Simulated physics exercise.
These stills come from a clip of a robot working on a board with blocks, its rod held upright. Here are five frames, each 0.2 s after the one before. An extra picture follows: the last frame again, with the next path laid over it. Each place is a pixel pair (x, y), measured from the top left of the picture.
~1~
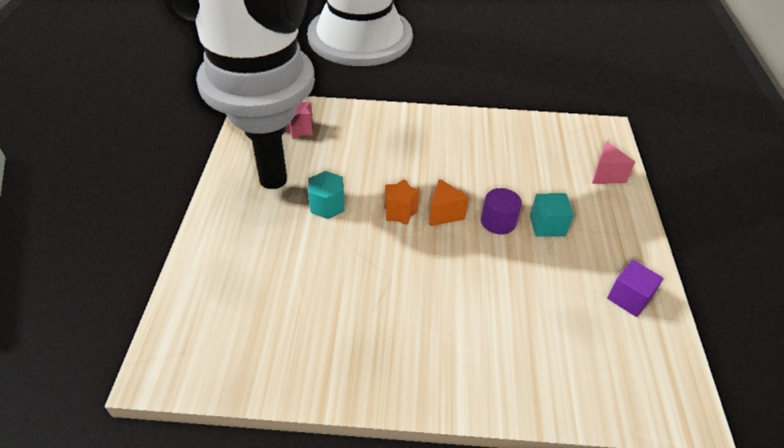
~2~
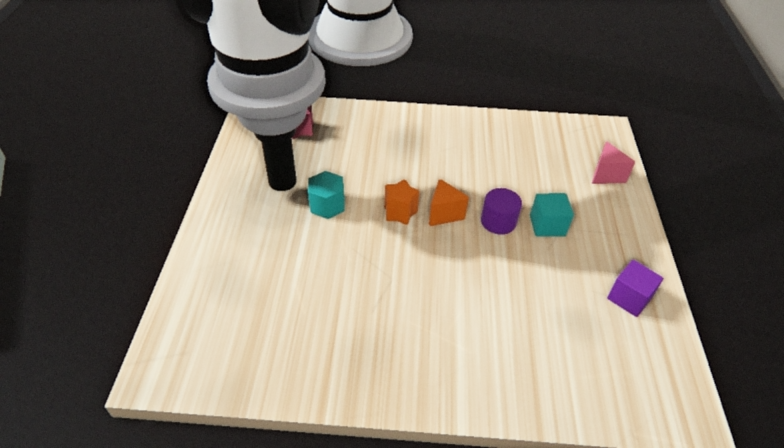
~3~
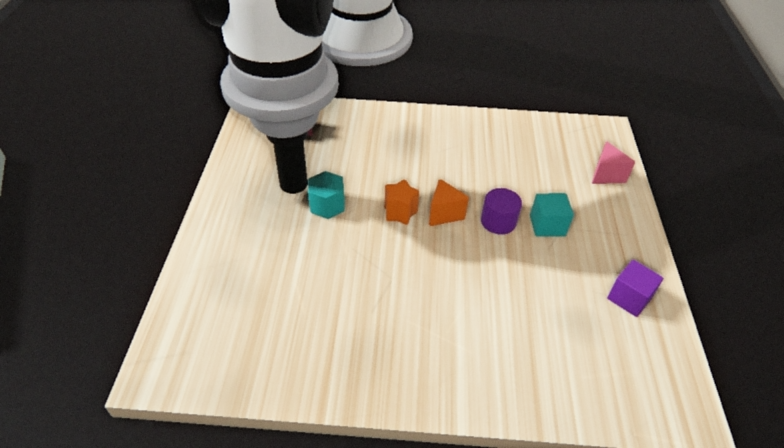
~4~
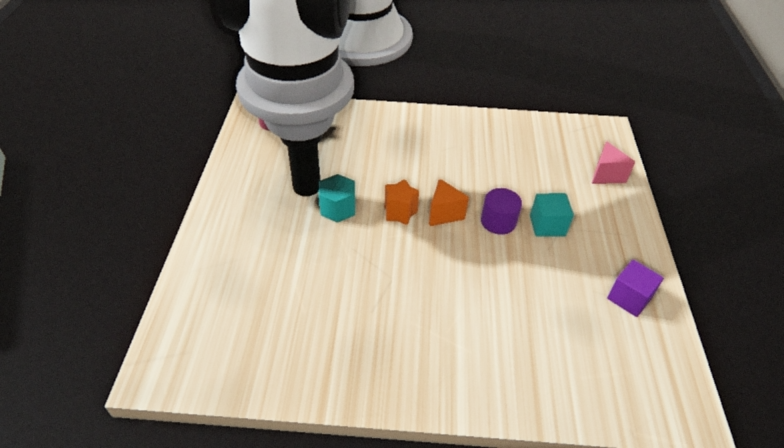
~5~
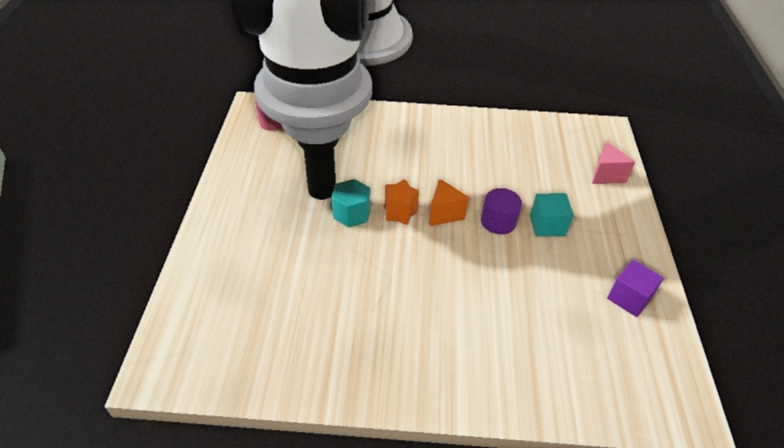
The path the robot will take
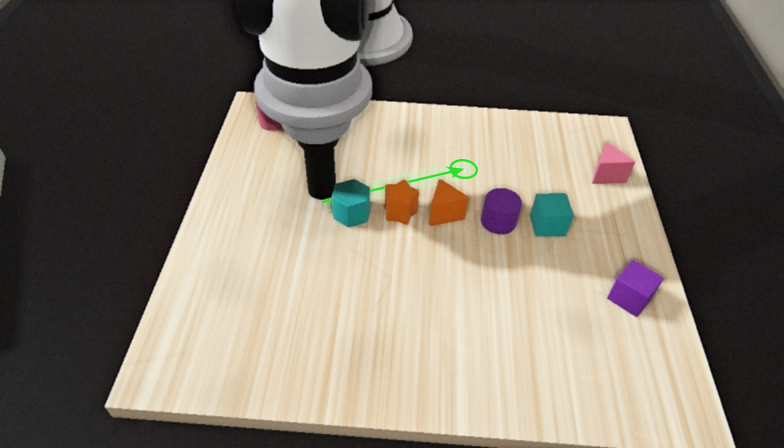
The footage shows a robot arm with a black rod moving right across a wooden board until it meets a turquoise block and pushes it toward an orange star-shaped block, while the other blocks in the row stay still.
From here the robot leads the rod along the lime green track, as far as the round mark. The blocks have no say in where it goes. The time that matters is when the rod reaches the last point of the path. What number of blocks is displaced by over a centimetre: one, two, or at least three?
I predict one.
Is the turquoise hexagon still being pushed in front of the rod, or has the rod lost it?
Left aside or behind.
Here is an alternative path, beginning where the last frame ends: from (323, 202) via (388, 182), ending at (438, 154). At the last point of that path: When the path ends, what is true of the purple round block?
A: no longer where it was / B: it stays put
B.
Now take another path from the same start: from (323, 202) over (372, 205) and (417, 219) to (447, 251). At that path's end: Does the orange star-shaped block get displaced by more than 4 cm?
It seems so.
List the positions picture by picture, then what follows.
Rod's lower end (274, 180); turquoise hexagon (326, 183); orange star-shaped block (401, 191), in the first picture.
Rod (283, 182); blocks still, in the second picture.
Rod (294, 185); blocks still, in the third picture.
Rod (307, 187); turquoise hexagon (337, 187), in the fourth picture.
Rod (322, 190); turquoise hexagon (351, 192); orange star-shaped block (401, 191), in the fifth picture.
Drawn move, from (323, 202) to (464, 169).
What follows on the original path. One third of the way, rod (373, 179); turquoise hexagon (369, 193), turned 60° clockwise.
Two thirds of the way, rod (421, 168); turquoise hexagon (369, 193), turned 60° clockwise.
At the end, rod (466, 157); turquoise hexagon (369, 193), turned 60° clockwise; orange star-shaped block still.
